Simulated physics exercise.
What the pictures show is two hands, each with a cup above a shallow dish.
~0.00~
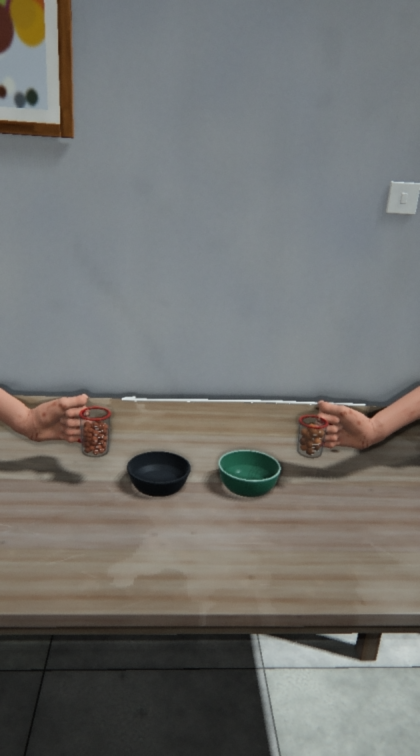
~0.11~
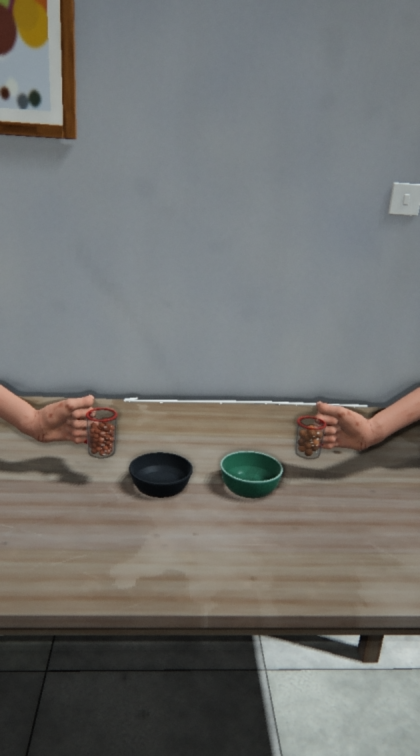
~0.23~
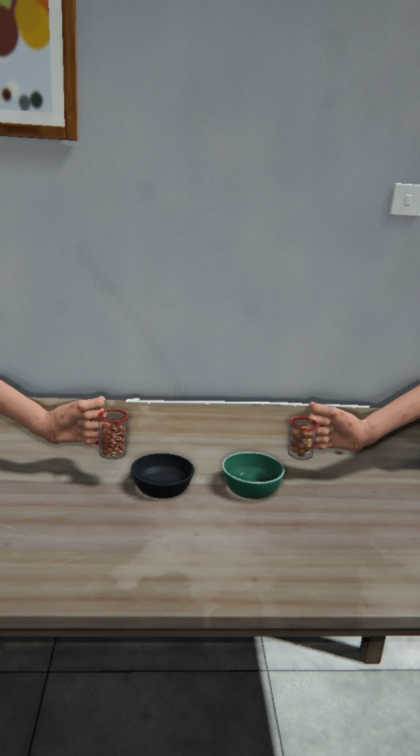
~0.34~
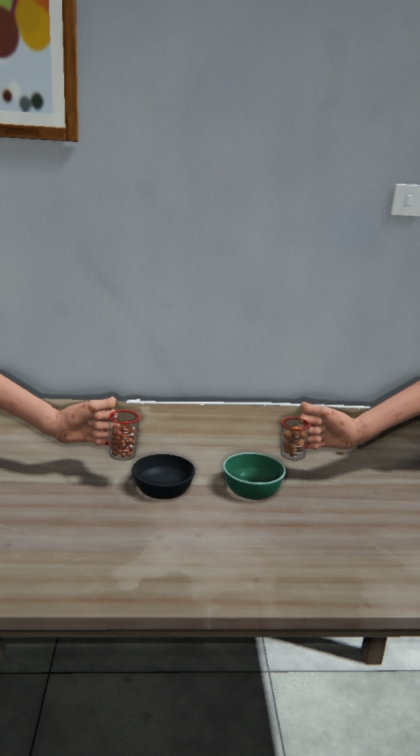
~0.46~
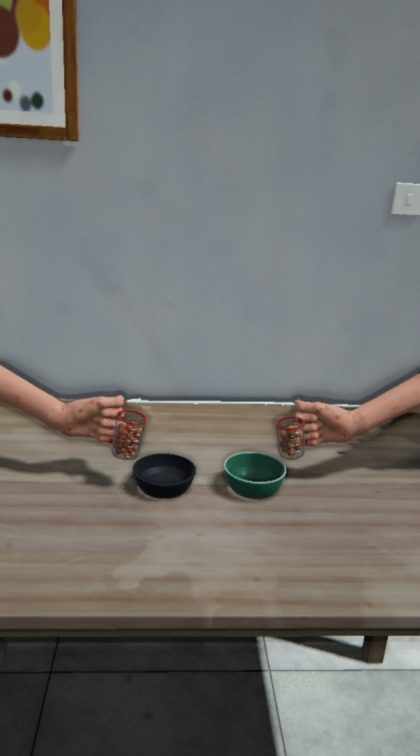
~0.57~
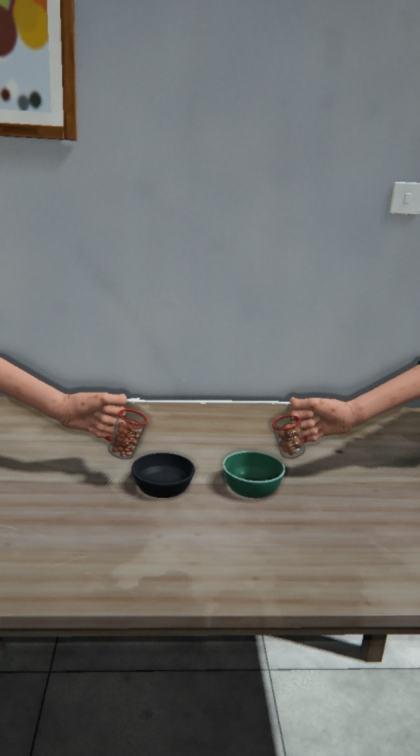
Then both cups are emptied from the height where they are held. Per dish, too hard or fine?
Left dish: Full capture. Right dish: Full capture.
After 1.19 s, left, all still in the cup; right, all still in the cup.
After 1.73 s, left, all still in the cup; right, nearly all still in the cup, a small part in the dish.
After 2.19 s, left, nearly all in the dish, a stray few in the air; right, all in the dish.
At rest (2.8 s), left, all in the dish, none outside the dish; right, all in the dish, none outside the dish.
